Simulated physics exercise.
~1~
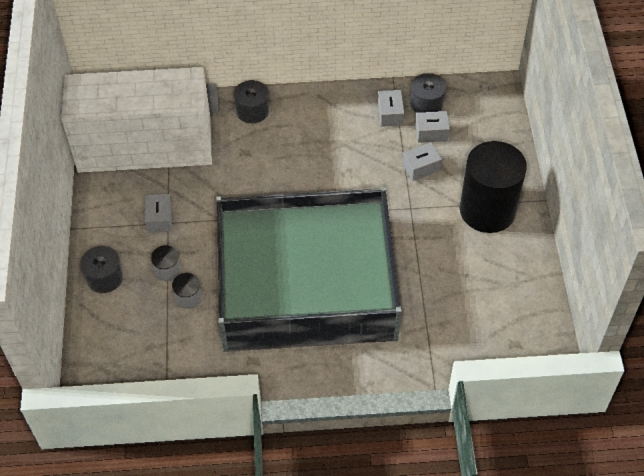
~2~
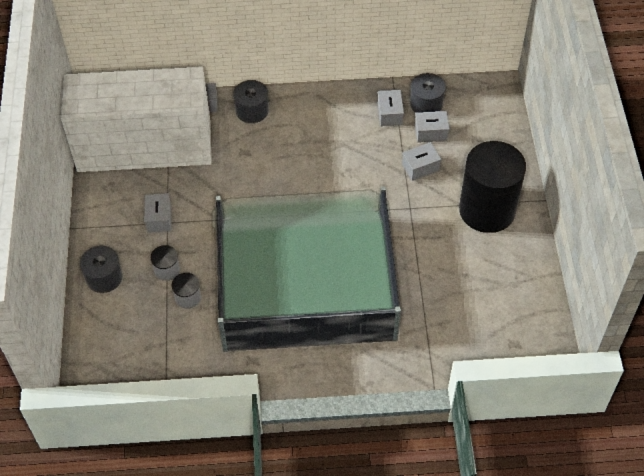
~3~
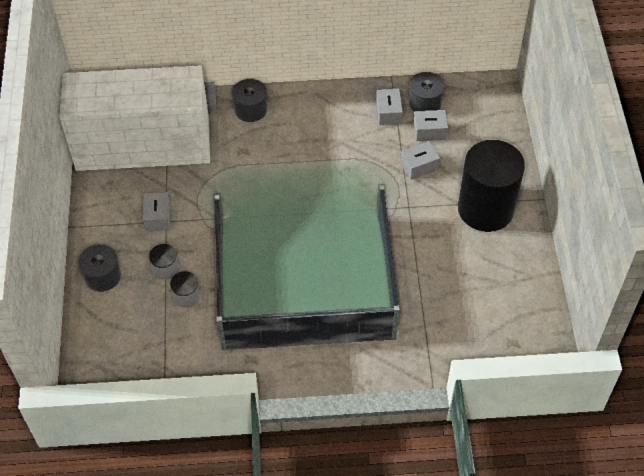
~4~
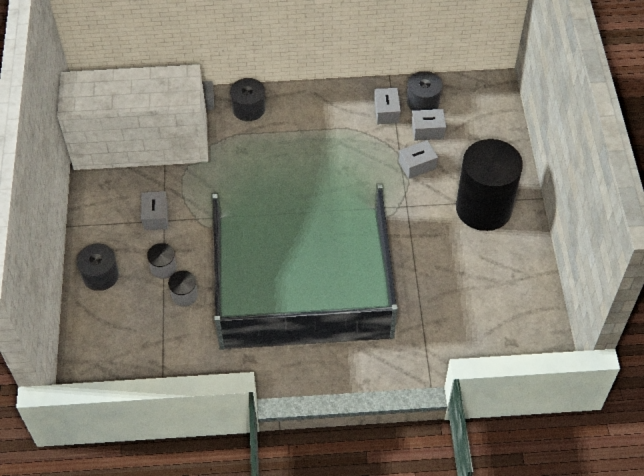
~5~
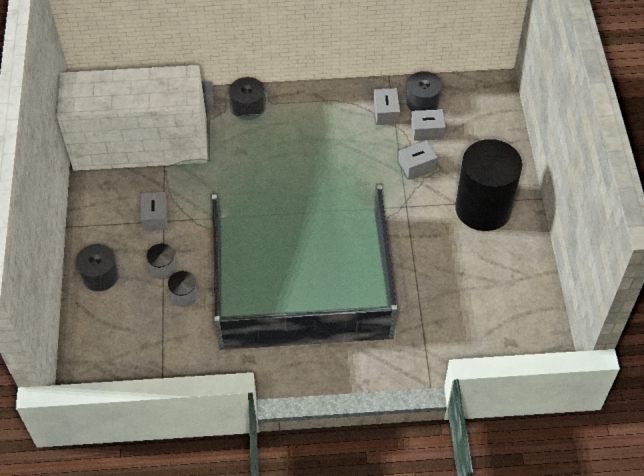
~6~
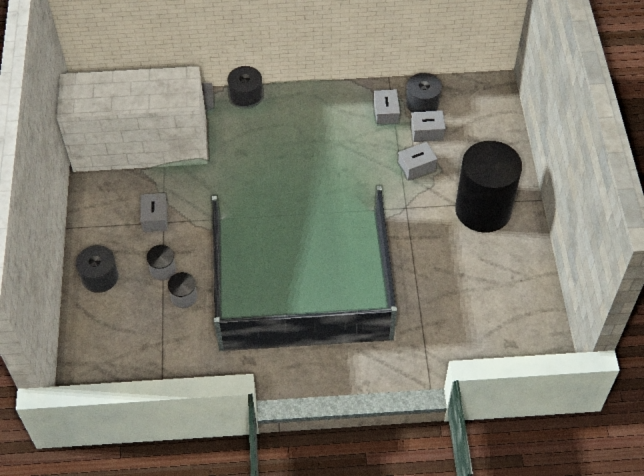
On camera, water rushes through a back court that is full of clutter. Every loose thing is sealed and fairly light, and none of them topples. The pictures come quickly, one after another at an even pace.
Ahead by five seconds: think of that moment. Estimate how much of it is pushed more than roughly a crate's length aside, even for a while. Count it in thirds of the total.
So the part that moves far is the two-thirds mark or beyond.
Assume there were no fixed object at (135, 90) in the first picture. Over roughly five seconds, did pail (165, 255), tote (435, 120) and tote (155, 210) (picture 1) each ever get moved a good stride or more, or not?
Taking them in turn, the first stayed within range, the second traveled far, and the third stayed within range.
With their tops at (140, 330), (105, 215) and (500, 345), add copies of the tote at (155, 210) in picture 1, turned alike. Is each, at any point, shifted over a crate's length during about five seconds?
Copy one: Barely shifts; copy two: Barely shifts; copy three: Barely shifts.
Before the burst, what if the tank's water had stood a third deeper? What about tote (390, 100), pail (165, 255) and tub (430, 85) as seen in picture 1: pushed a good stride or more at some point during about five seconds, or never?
Went the distance, fell short, went the distance.
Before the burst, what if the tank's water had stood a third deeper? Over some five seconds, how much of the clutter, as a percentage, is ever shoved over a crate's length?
Near 70 per cent of the loose things.
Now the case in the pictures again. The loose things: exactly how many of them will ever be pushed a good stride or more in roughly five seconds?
It adds up to 7.
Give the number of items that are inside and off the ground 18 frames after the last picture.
It comes to 4.
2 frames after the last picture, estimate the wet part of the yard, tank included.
Estimate: 35 %.
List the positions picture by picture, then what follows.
In the first frame, a tub at (251, 93) rests on the ground; a tote at (391, 102), on the bottom; 0 of 10 have shifted.
In the second frame, a tub at (251, 93) rests on the ground; a tote at (391, 102), on the bottom; 0 of 10 have shifted.
In the third frame, a tub at (249, 92) rests on the ground; a tote at (389, 101) rests on the ground; 0 of 10 have shifted.
In the fourth frame, a tub at (247, 91), on the bottom; a tote at (387, 100) rests on the ground; 0 of 10 have shifted.
In the fifth frame, a tub at (247, 90) rests on the ground; a tote at (387, 100) rests on the ground; 0 of 10 have shifted.
In the sixth frame, a tub at (245, 79) rests on the ground, close to its start; a tote at (387, 102), on the bottom; 1 of 10 have shifted.
A moment on, 0 of 10 are well off their spots; 1 afloat.
Next, 3 of 10 are well off their spots; 2 afloat.
Later, 5 of 10 are well off their spots; 4 afloat.
In the end, 7 of 10 are well off their spots, and 7 have been at some point; 4 afloat.
